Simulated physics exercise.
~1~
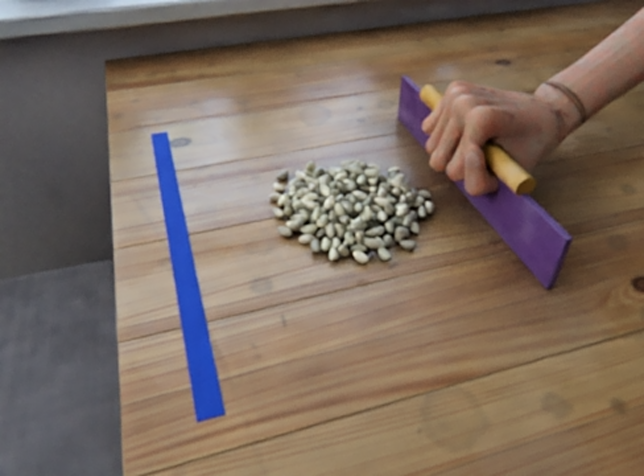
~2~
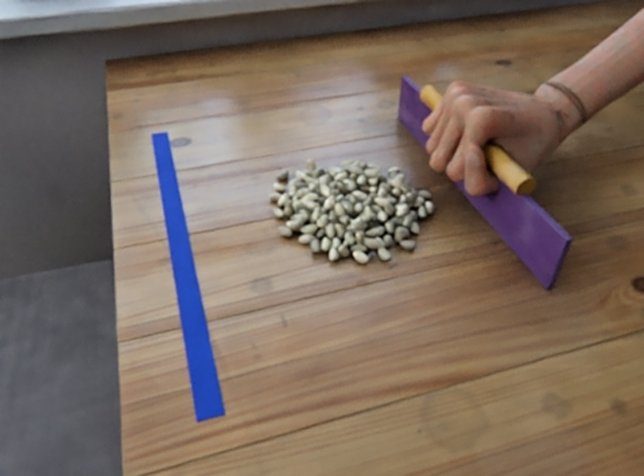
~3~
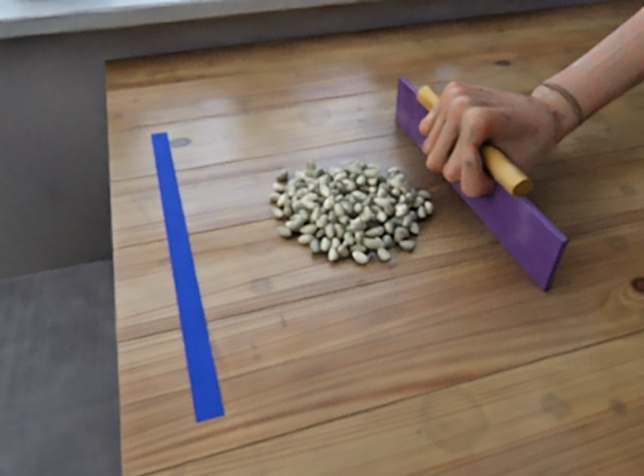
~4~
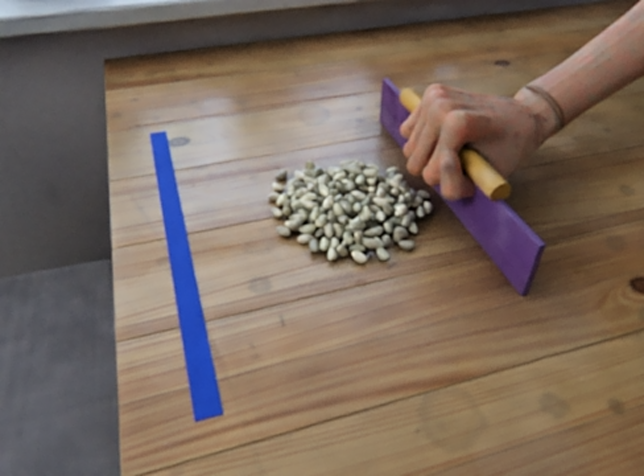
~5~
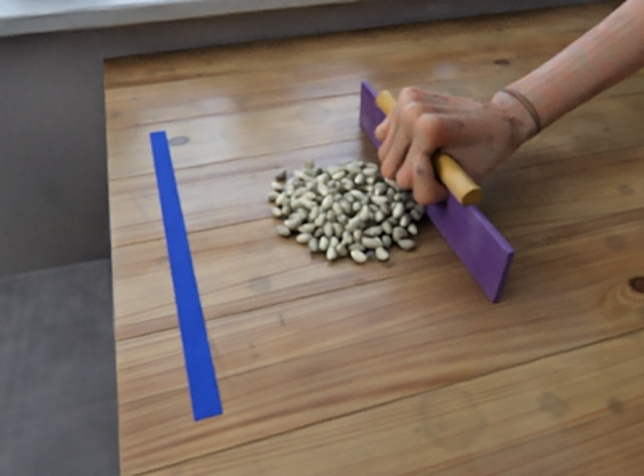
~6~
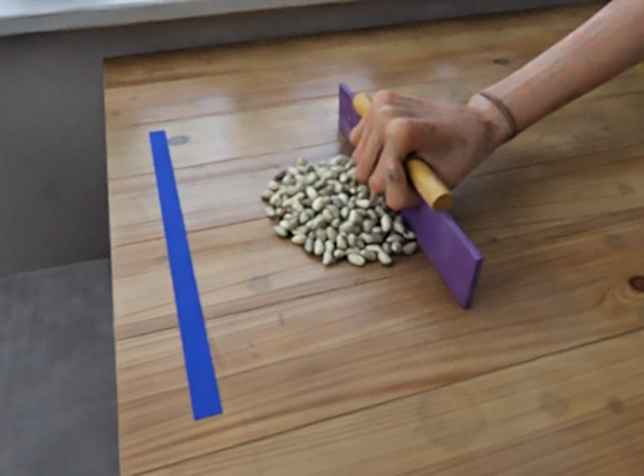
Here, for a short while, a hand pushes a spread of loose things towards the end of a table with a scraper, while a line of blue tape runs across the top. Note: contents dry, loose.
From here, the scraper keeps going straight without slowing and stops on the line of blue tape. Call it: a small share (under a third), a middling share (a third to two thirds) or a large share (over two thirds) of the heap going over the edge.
A middling share.
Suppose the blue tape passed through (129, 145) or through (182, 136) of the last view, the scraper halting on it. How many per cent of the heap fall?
First try 90 per cent, second try 20 per cent.
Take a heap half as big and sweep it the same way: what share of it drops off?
Roughly 30 in a hundred.
Soon after the last picture, scraper still moving, near (277, 173); heap all on the table, its front near (170, 235).
A little later, scraper stopped at the blue tape; heap about a third over the edge.
Later still, scraper stopped at the blue tape; heap about half over the edge.
At rest, scraper stopped at the blue tape; heap about half over the edge.
